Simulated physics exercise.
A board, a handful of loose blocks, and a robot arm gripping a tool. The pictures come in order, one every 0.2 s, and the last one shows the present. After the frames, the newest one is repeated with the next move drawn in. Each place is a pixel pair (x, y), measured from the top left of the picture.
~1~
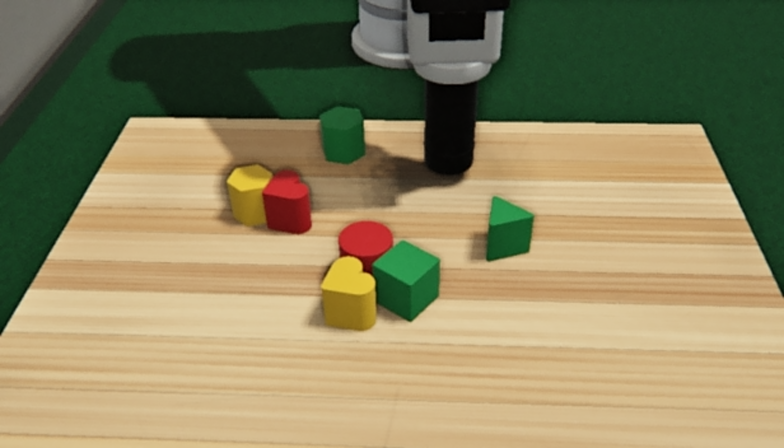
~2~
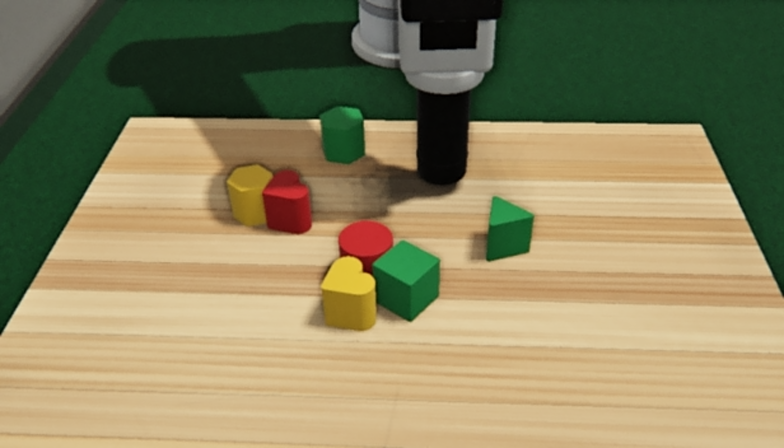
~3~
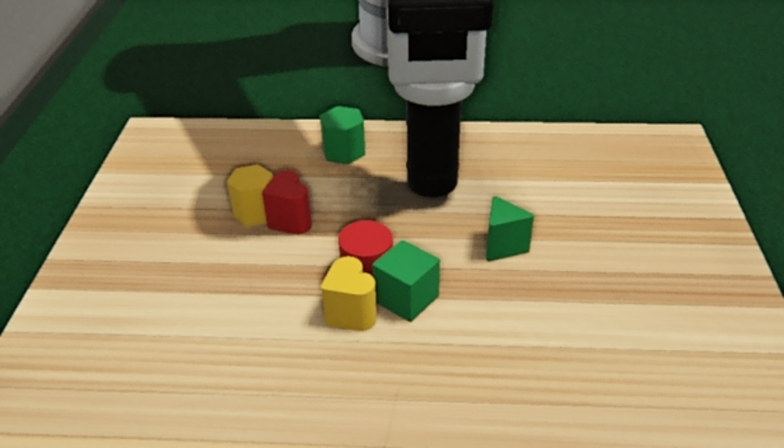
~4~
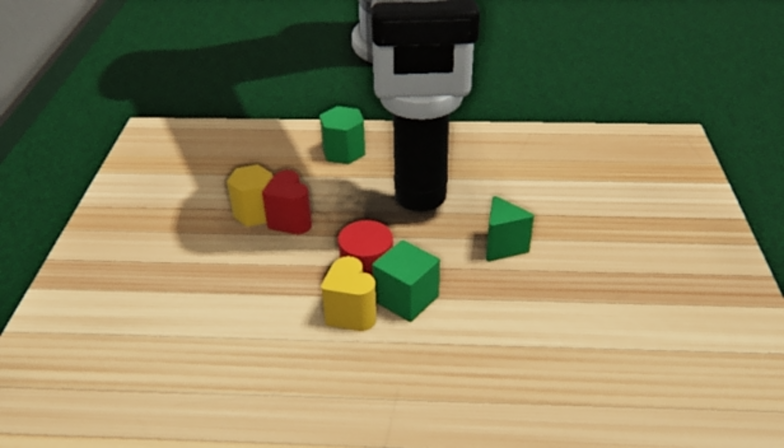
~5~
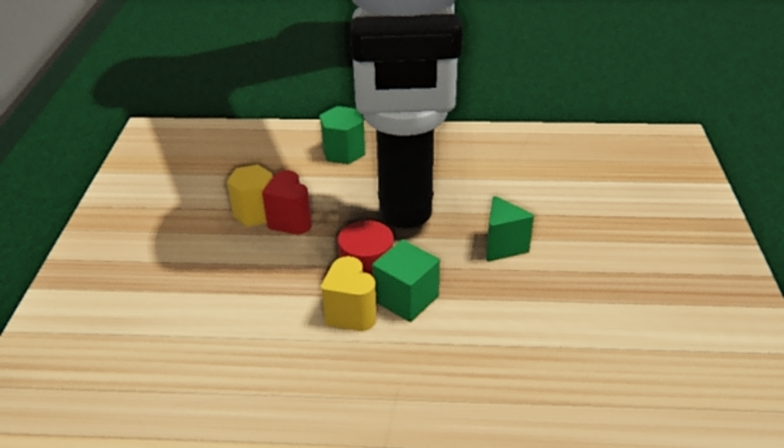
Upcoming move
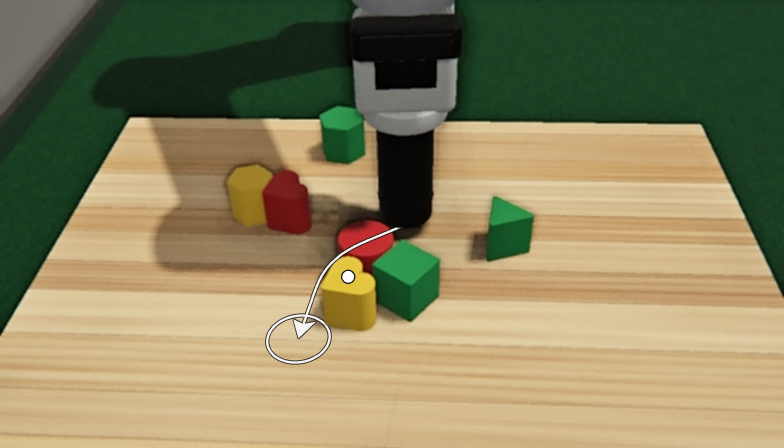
A robot arm moves its black tool forward and slightly left among colored blocks.
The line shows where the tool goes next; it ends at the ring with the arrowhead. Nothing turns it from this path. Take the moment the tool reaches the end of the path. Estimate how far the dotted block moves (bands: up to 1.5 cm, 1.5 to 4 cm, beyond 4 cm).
It gets moved over 4 cm.
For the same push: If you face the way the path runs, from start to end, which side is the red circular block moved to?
Its shift is leftward.
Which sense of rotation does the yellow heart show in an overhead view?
Rotates clockwise.
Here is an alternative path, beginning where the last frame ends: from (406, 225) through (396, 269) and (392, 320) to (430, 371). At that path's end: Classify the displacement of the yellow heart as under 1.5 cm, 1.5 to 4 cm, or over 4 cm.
From 1.5 to 4 cm.
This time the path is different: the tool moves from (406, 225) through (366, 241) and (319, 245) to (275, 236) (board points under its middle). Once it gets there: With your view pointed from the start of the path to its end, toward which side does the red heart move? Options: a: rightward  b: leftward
Option a.
Path on the board, from (406, 225) through (352, 248) and (316, 287) to (299, 338); the dot is on the yellow heart.
What follows on the original path. One third of the way, tool at (349, 237); yellow heart at (347, 288); red circular block at (356, 248).
Two thirds of the way, tool at (314, 277); yellow heart at (352, 318), turned 55° clockwise; red circular block at (351, 280); green square at (411, 265), turned 20° anticlockwise.
At the end, tool at (297, 326); red heart in place; yellow heart at (360, 332), turned 85° clockwise; red circular block at (359, 292); green square at (411, 265), turned 20° anticlockwise.
